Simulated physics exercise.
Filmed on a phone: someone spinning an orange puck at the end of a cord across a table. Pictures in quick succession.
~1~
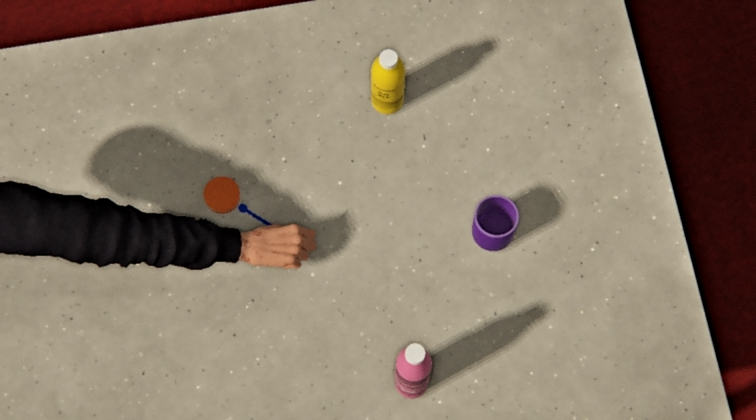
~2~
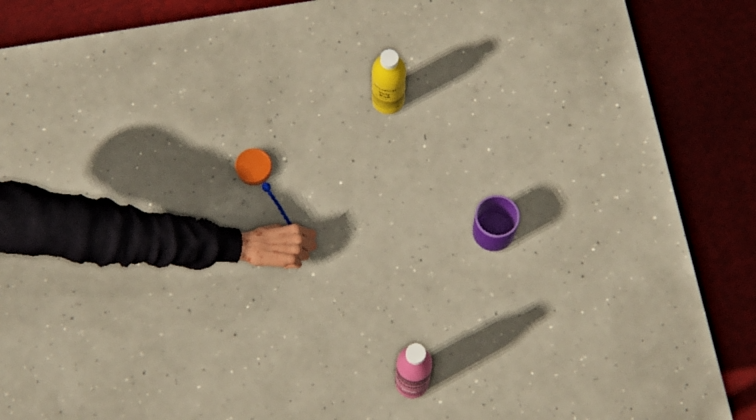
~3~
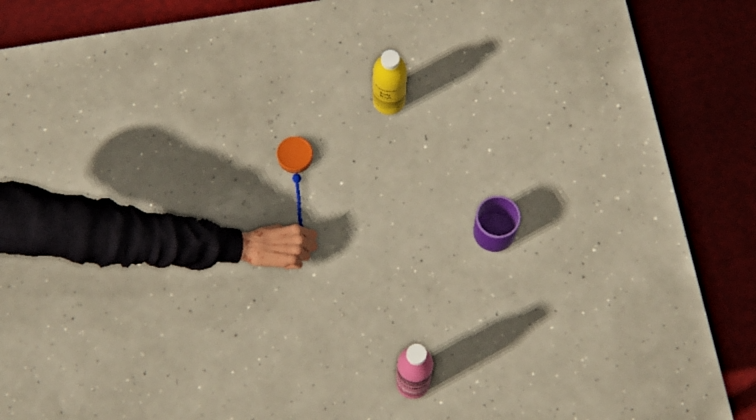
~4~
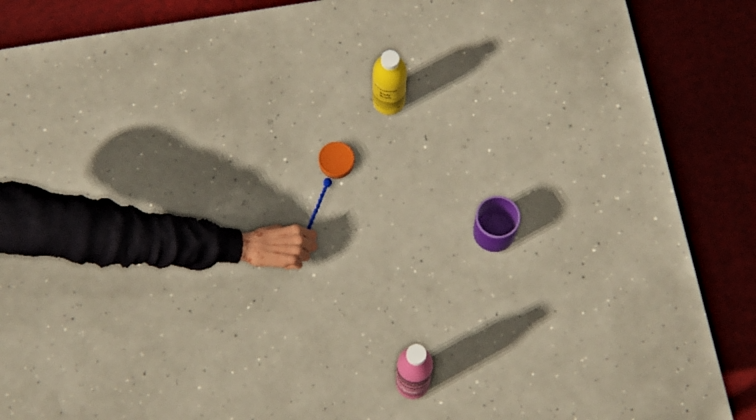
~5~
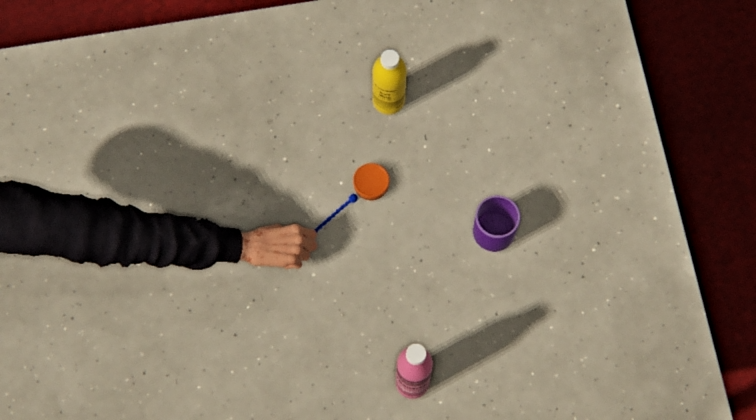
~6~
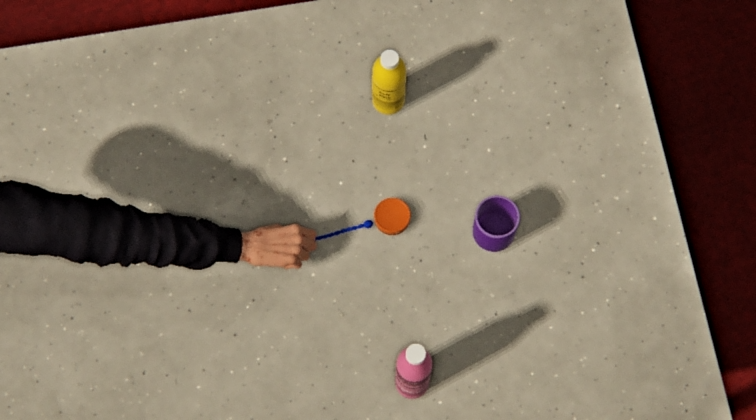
An orange puck on a blue cord circles clockwise around a fist on a pale speckled tabletop with red beyond its edges, seen from above. A dark-sleeved arm reaches in from the left, with a yellow bottle at the top, a purple mug to the right and a pink bottle below. The puck swings from the hand's upper left, over the top and down to its right, while the hand, the other objects and the camera stay essentially still.
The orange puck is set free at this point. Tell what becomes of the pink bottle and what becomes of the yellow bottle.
Result: The pink bottle takes a hit, the yellow bottle avoids being hit.
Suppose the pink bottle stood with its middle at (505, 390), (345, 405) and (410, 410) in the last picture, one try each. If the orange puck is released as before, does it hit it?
Okay, first spot it goes free, second spot it goes free, third spot it gets reached.
Then, 0.08 s past the final frame, puck near (404, 297).
Then, 0.20 s past the final frame, puck near (411, 362); pink bottle pushed aside.
When it is over, puck near (412, 363); pink bottle knocked over. The pink bottle takes the knock and the yellow bottle stays untouched.
